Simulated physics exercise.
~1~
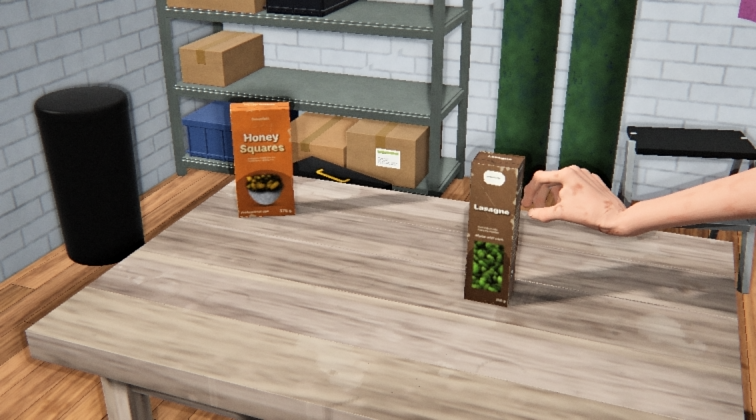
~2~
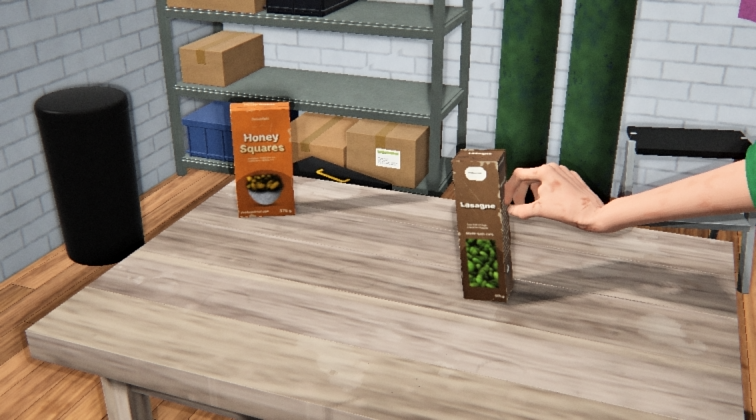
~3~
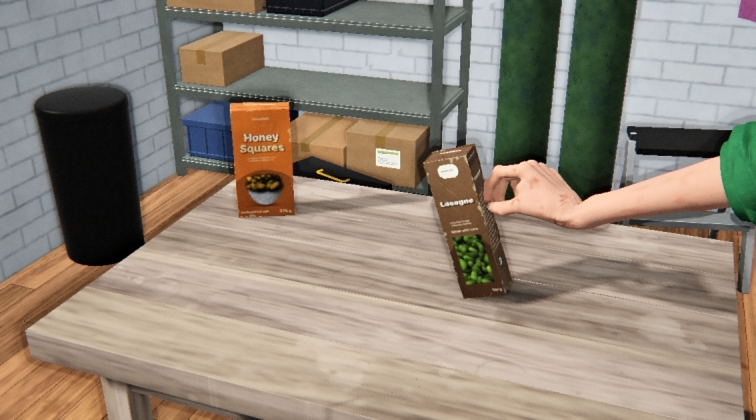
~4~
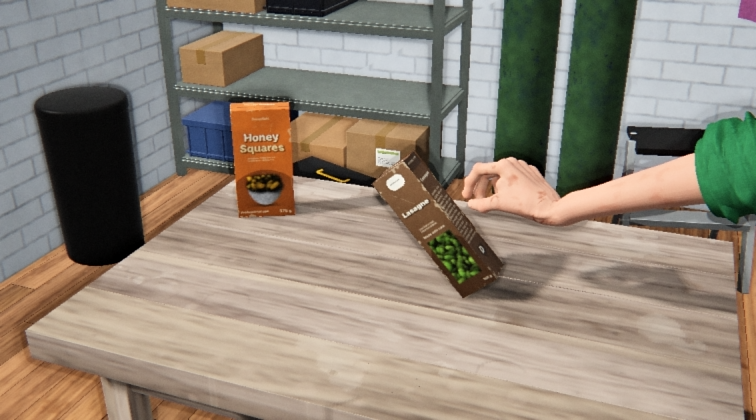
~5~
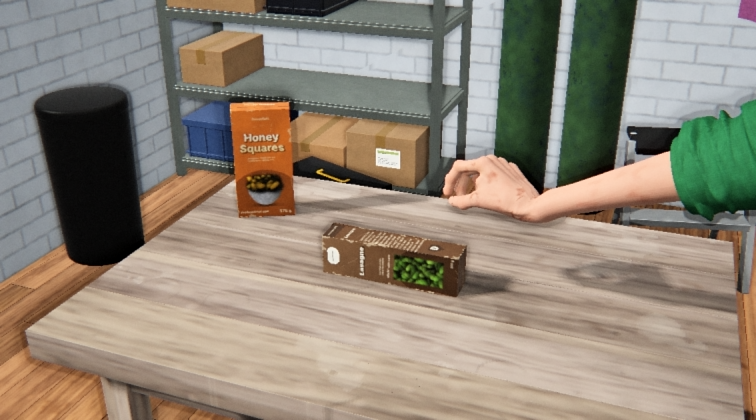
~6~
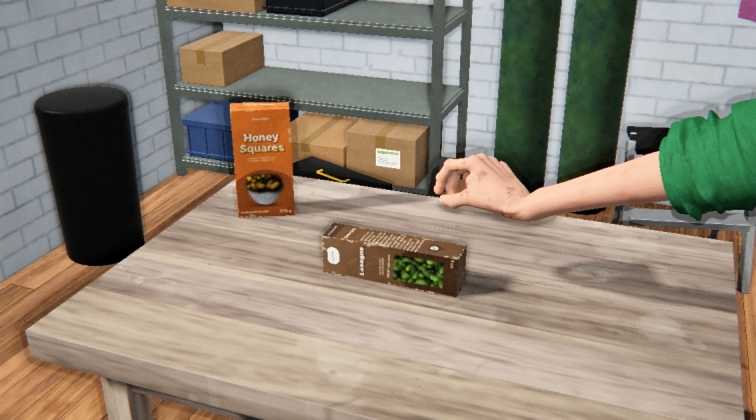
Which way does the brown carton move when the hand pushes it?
The brown carton moves to the left, tipping over that way until it lies on its side.
A hand pushes a standing brown carton left until it tips onto its side.
